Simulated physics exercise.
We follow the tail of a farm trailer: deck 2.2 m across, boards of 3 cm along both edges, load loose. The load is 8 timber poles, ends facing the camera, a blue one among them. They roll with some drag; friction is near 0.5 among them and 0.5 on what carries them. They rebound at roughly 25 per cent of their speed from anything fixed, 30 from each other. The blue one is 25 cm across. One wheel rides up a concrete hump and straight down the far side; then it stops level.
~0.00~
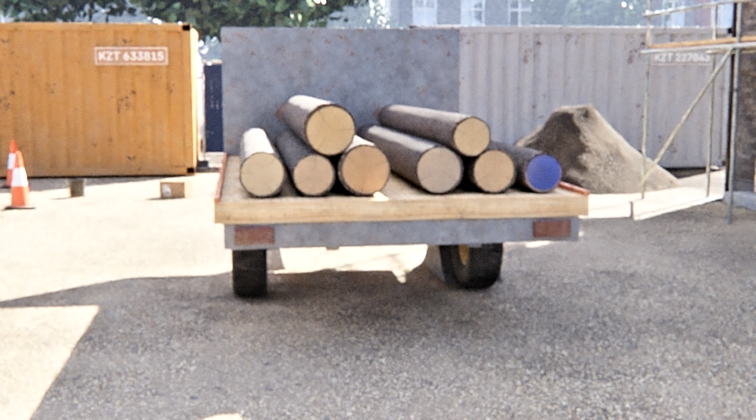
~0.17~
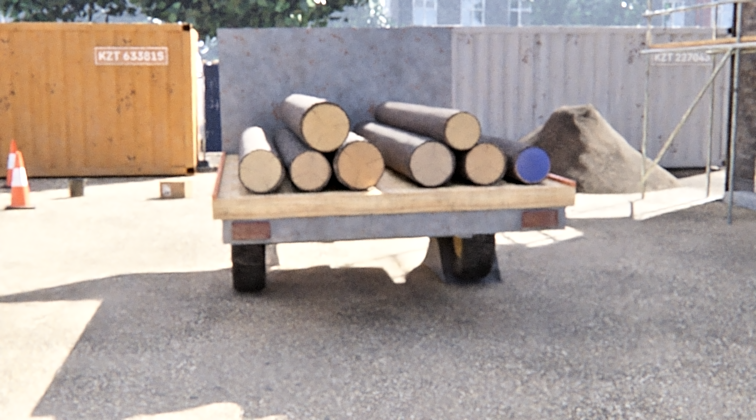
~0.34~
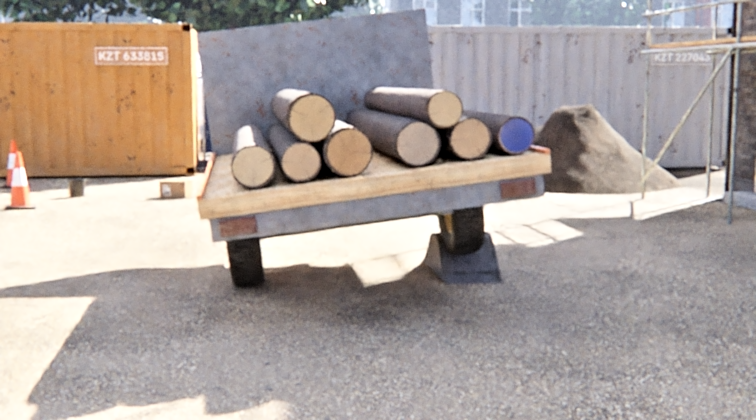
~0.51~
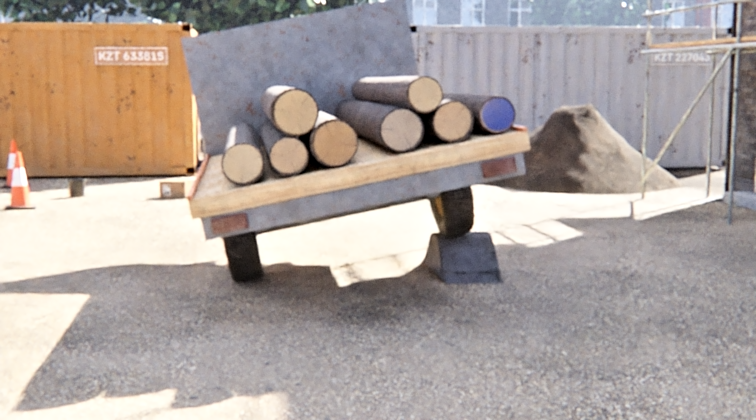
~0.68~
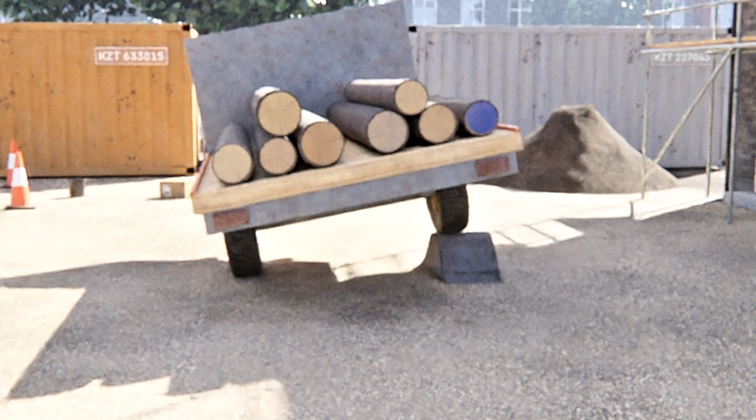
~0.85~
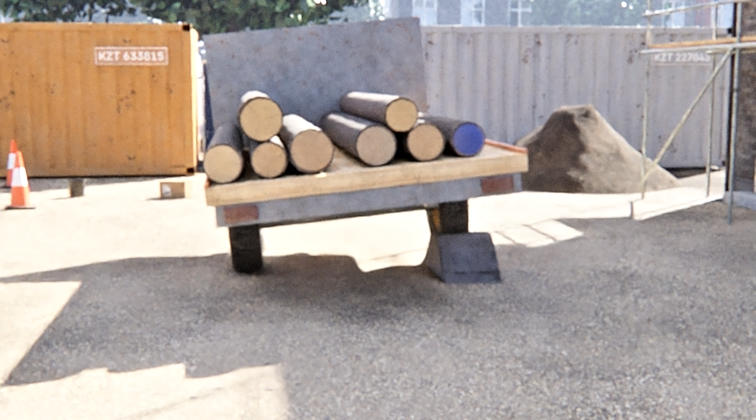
A flatbed trailer loaded with loose logs, one with a blue end, rode up a hump on its right wheel and tilted left, the logs shifting leftward, then began levelling out again.
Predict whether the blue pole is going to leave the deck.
The blue one is still aboard.
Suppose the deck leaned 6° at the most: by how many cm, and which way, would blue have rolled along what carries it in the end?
About 35 cm to the left.
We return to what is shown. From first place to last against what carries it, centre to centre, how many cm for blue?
Blue 60.
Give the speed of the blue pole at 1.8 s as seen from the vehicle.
Near 0.3 m/s.
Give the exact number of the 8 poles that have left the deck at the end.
In all, 2.
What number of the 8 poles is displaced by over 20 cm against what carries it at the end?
In all, 8.
By 1.8 s, blue is on the deck, 80 cm from the right edge, rolling left; 2 off so far.
By 3.0 s, blue is on the deck, 90 cm from the right edge; 2 off so far.
Finally (4.4 s), blue is on the deck, 90 cm from the right edge; 2 off so far.
